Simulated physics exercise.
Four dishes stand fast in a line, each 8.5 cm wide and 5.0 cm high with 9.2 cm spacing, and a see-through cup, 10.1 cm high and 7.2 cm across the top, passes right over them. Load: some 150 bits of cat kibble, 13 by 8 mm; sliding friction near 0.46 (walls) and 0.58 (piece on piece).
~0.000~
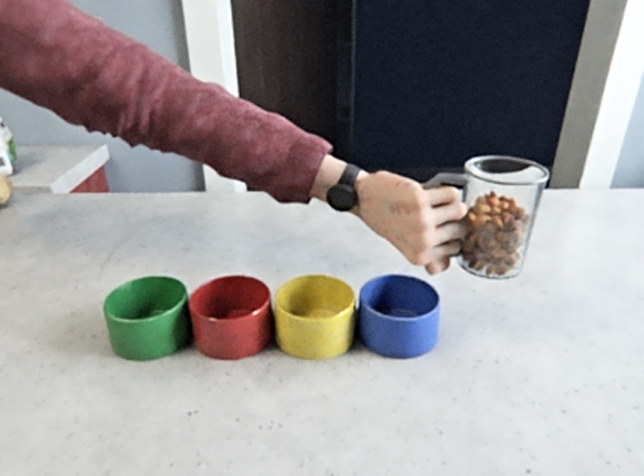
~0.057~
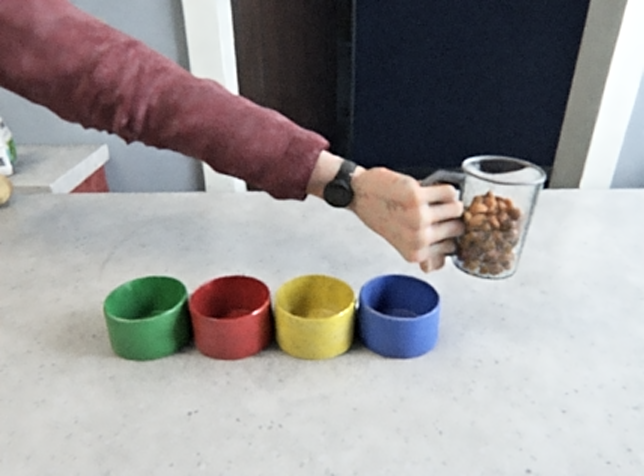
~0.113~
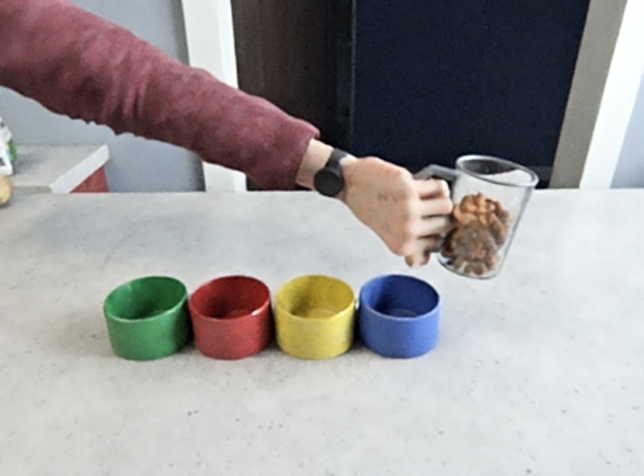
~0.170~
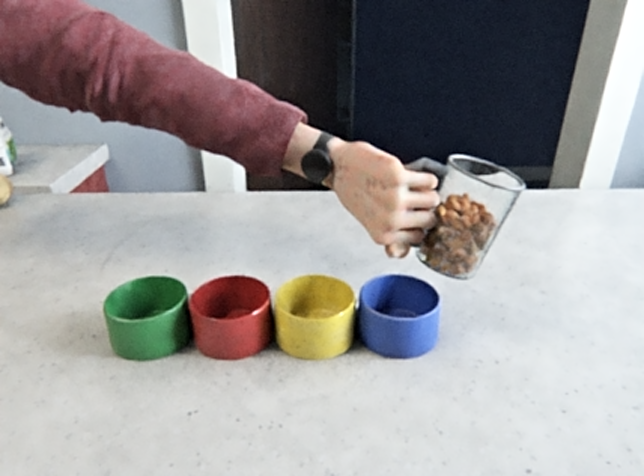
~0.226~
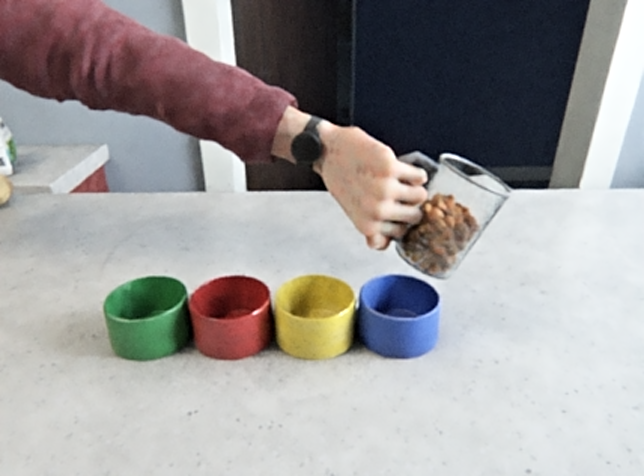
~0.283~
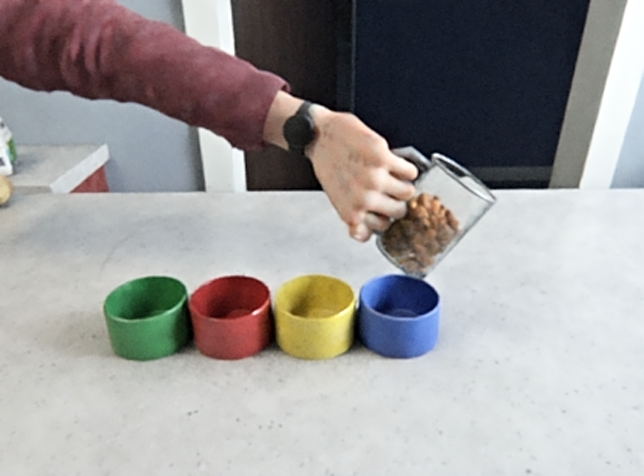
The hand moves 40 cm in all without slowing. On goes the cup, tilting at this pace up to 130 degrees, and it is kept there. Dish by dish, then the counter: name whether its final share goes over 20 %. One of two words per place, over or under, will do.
Red - over, blue - under, green - under, yellow - over, counter - under.
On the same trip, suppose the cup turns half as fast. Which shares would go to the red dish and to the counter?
Then red would get 0 and the counter 0.
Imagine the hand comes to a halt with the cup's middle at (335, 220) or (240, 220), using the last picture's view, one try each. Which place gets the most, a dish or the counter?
Top receivers, in order: Blue and yellow.
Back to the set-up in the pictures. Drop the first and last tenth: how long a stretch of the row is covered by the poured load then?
Some 12 cm.
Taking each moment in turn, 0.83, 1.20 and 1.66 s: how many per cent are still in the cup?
95, 0, 0.
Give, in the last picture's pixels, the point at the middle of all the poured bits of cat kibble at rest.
Look around (250, 323) in the last picture.
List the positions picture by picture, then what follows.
Cup at (497, 218), tilt 0 degrees, lip at (544, 170), moved 0.0 cm; middle of the pieces at (490, 230); blue dish at (400, 295); yellow dish at (315, 296); red dish at (230, 297); green dish at (146, 297), in the first frame.
Cup at (493, 218), tilt 2 degrees, lip at (541, 171), moved 0.4 cm; middle of the pieces at (486, 230), in the second frame.
Cup at (481, 219), tilt 8 degrees, lip at (533, 175), moved 1.5 cm; middle of the pieces at (473, 230), in the third frame.
Cup at (465, 219), tilt 16 degrees, lip at (521, 182), moved 3.2 cm; middle of the pieces at (455, 229), in the fourth frame.
Cup at (448, 219), tilt 24 degrees, lip at (508, 189), moved 4.8 cm; middle of the pieces at (437, 229), in the fifth frame.
Cup at (432, 219), tilt 32 degrees, lip at (493, 197), moved 6.5 cm; middle of the pieces at (419, 227); blue dish at (400, 295); yellow dish at (315, 296); red dish at (230, 297); green dish at (146, 297). Its pace works out near 145 degrees a second; the hand travels 29 cm a second, in the sixth frame.
After 0.83 s, tilt 112 degrees; cup holds 95 %, yellow 5 %.
After 1.20 s, tilt 130 degrees; cup holds 0 %, red 60 %, yellow 25 %.
Then, at 1.66 s, tilt 130 degrees; cup holds 0 %, red 60 %, yellow 25 %.
By 2.0 s all is still; red 60 %, blue 0 %, green 0 %, yellow 25 %, counter 10 %.
